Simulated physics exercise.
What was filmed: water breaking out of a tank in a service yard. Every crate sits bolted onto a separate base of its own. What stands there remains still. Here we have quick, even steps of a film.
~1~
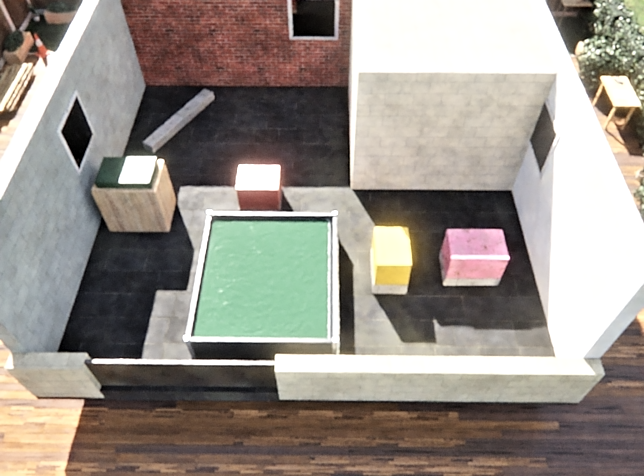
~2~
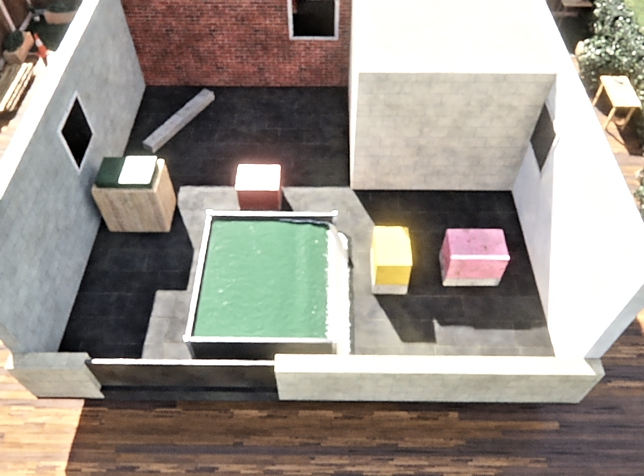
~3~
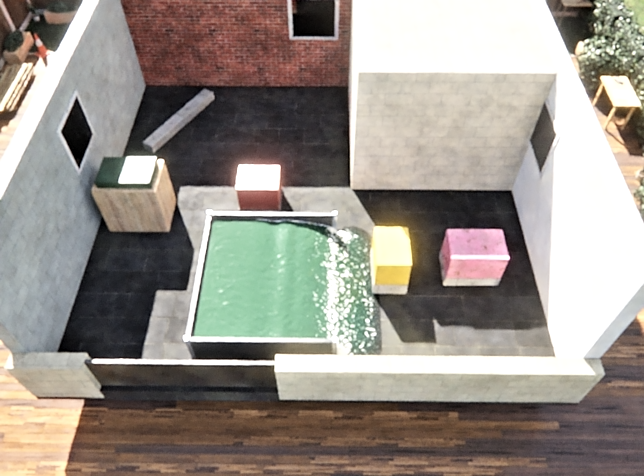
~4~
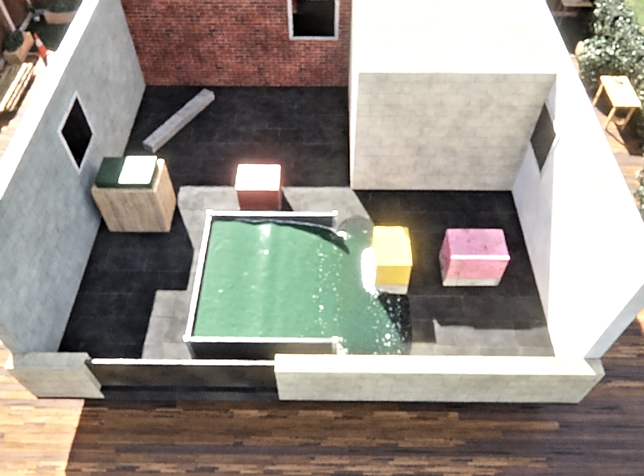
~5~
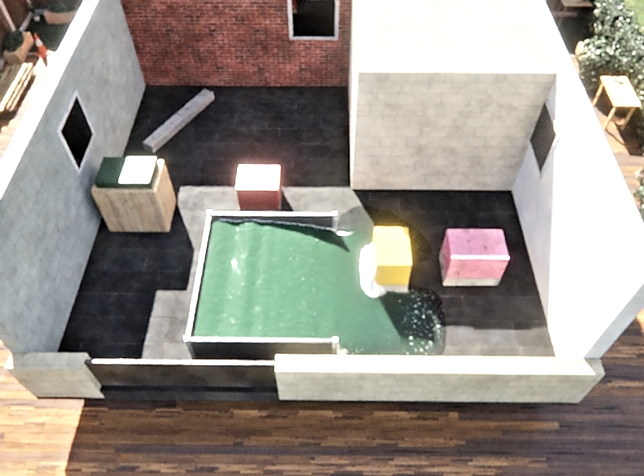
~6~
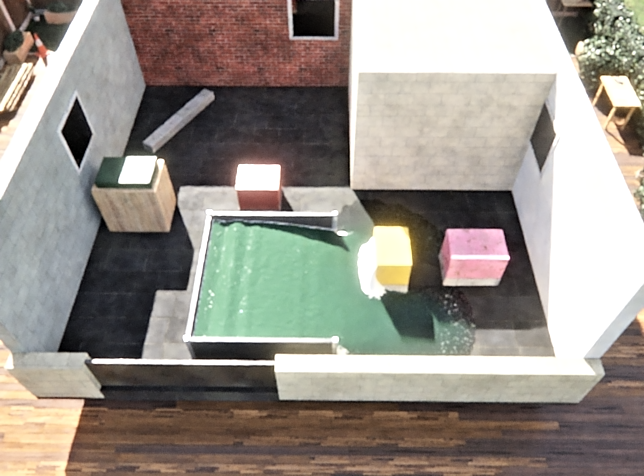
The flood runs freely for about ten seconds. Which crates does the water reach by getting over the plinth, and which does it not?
The pink crate is reached, the red crate is reached, the yellow crate is reached.
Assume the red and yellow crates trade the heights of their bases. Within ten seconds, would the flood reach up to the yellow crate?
The yellow is overtopped.
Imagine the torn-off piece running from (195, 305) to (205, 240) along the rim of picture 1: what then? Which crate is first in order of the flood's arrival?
That would be the red one.
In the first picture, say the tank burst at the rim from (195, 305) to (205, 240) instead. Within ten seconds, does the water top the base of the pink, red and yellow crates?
Pink: Clear, red: Flooded, yellow: Clear.
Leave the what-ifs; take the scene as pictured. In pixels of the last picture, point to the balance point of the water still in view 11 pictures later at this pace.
My reading is close to (363, 294).
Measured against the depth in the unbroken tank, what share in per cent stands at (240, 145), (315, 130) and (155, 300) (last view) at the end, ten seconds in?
Depths of roughly 8, 4 and 4 per cent.
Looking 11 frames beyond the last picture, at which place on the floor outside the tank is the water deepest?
Somewhere around pixel (552, 380).
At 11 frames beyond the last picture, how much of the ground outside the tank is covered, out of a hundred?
Roughly 30 %.
A moment on, water covers 30 % of the floor; the pink crate water round its plinth, the red crate not reached, the yellow crate water round its plinth.
Next, water covers 30 % of the floor; the pink crate water round its plinth, the red crate not reached, the yellow crate water round its plinth.
Then, water covers 35 % of the floor; the pink crate water round its plinth, the red crate water round its plinth, the yellow crate water round its plinth.
Later, water covers 50 % of the floor; the pink crate water round its plinth, the red crate water round its plinth, the yellow crate water round its plinth.
In the end, water covers 85 % of the floor; the pink crate was topped, the red crate was topped, the yellow crate was topped.
